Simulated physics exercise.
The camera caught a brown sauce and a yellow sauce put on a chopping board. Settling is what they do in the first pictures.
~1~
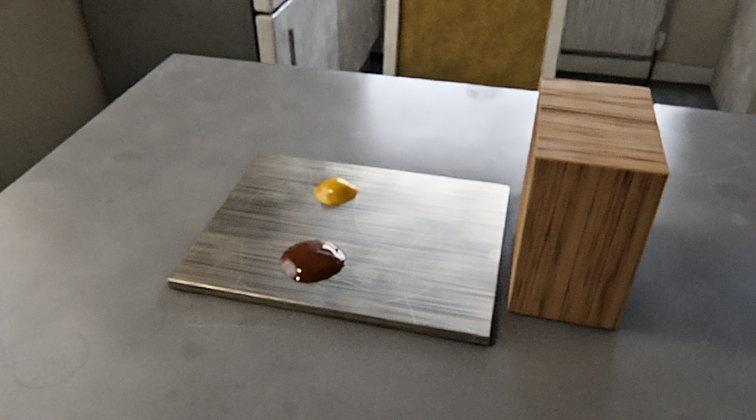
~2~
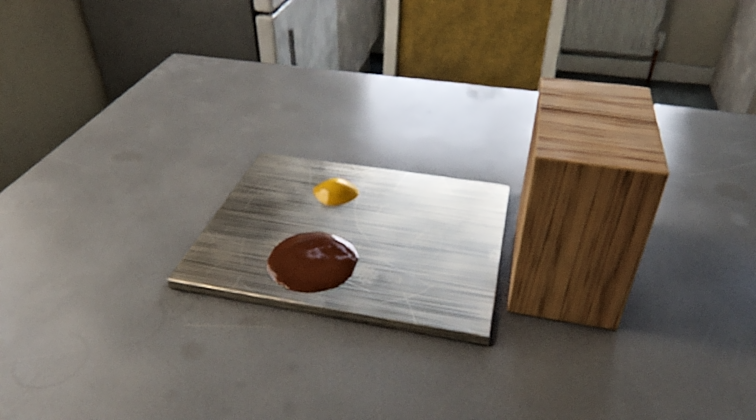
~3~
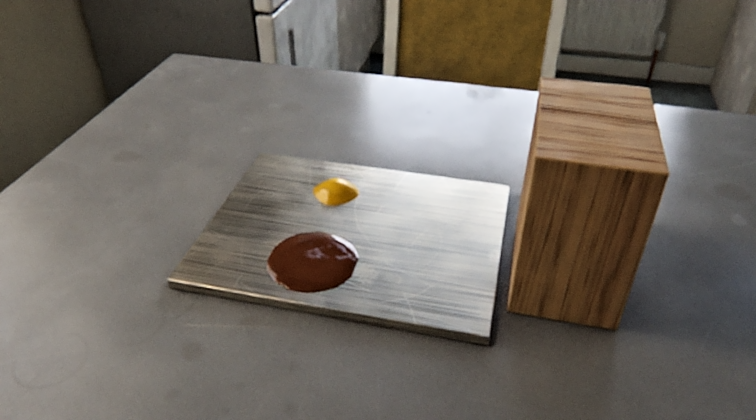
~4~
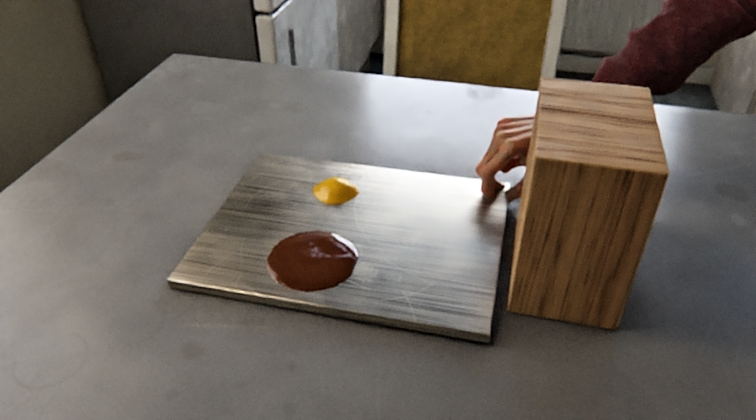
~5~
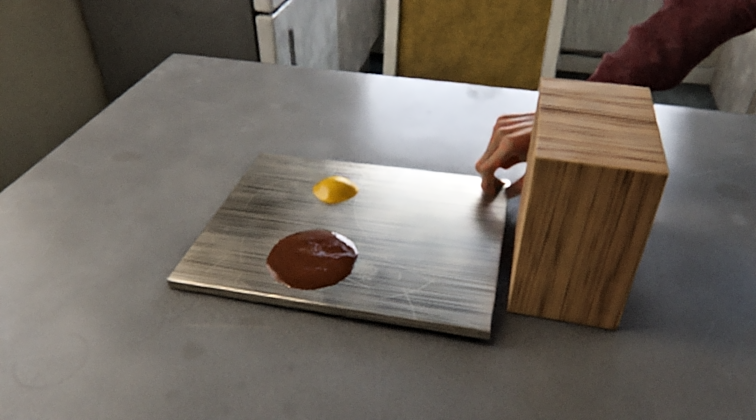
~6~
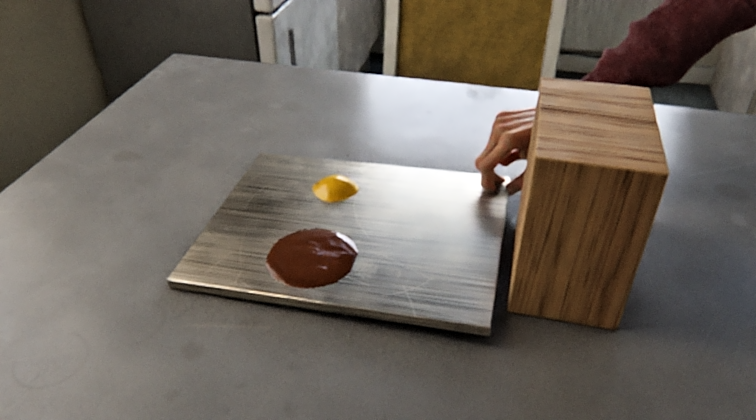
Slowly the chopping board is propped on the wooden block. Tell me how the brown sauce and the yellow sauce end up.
The brown sauce? It slips off. The yellow sauce stays put.
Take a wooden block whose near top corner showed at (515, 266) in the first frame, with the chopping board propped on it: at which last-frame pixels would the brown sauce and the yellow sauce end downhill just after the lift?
The first one stops at (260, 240), and after it the second at (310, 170).
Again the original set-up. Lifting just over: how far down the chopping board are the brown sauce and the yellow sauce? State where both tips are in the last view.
Taking them in order, that's (198, 235) and (289, 147).
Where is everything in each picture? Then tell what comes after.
In the first frame, the chopping board lies flat; brown sauce (312, 257) a low mound; yellow sauce (335, 187) a mound; wooden block (579, 251).
The second frame shows they settle; brown sauce (313, 259) spread thin; yellow sauce (335, 187) a mound.
The third frame shows at rest; brown sauce (313, 259) spread thin; yellow sauce (335, 187) a mound.
The fourth frame shows a hand takes the end; brown sauce (313, 258) spread thin; yellow sauce (335, 186) a mound.
In the fifth frame, the end is rising; brown sauce (312, 256) spread thin; yellow sauce (335, 185) a mound.
The sixth frame shows the chopping board slopes by about 2°; brown sauce (312, 255) spread thin; yellow sauce (335, 183) a mound; wooden block (579, 251).
Shortly, slope about 37°; the brown sauce has crept down a long way; the yellow sauce has not moved.
Then, the brown sauce is dripping off the low end; the yellow sauce has not moved.
At the finish, slope about 37°; the brown sauce is dripping off the low end; the yellow sauce has not moved.
